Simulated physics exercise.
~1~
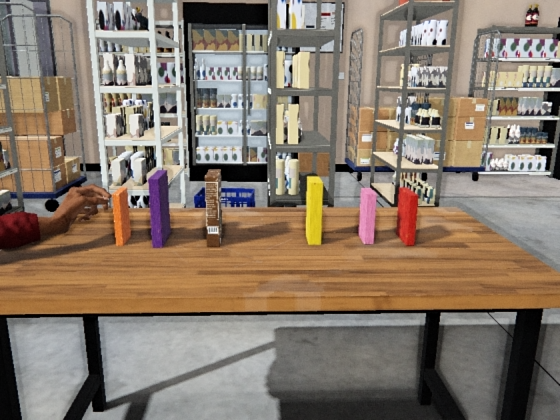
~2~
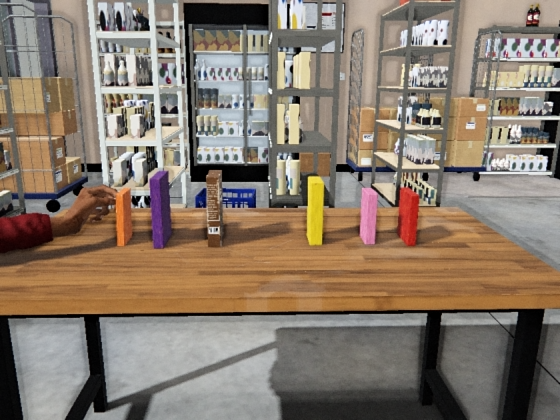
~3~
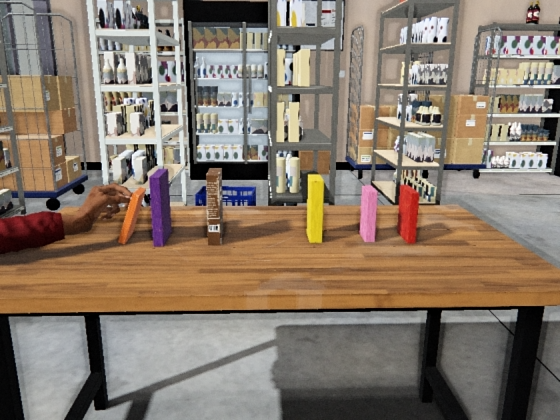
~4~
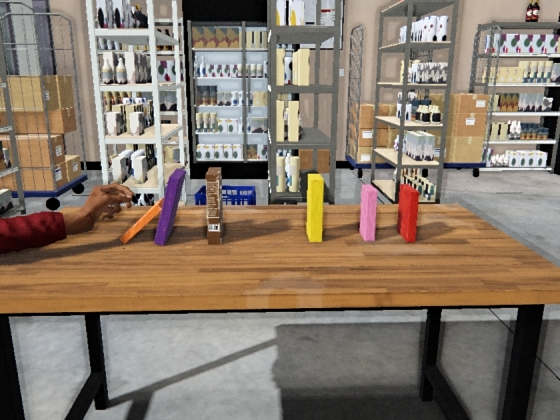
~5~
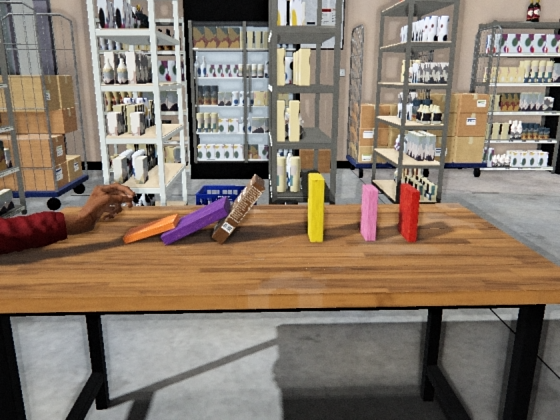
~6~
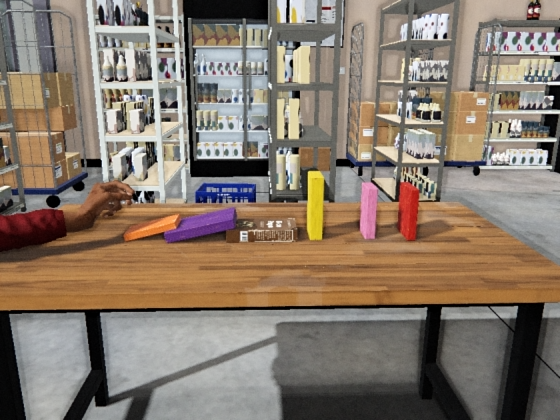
Orange board tipped by a hand toppling the purple block and brown packet rightward, with yellow, pink and red pieces staying upright.
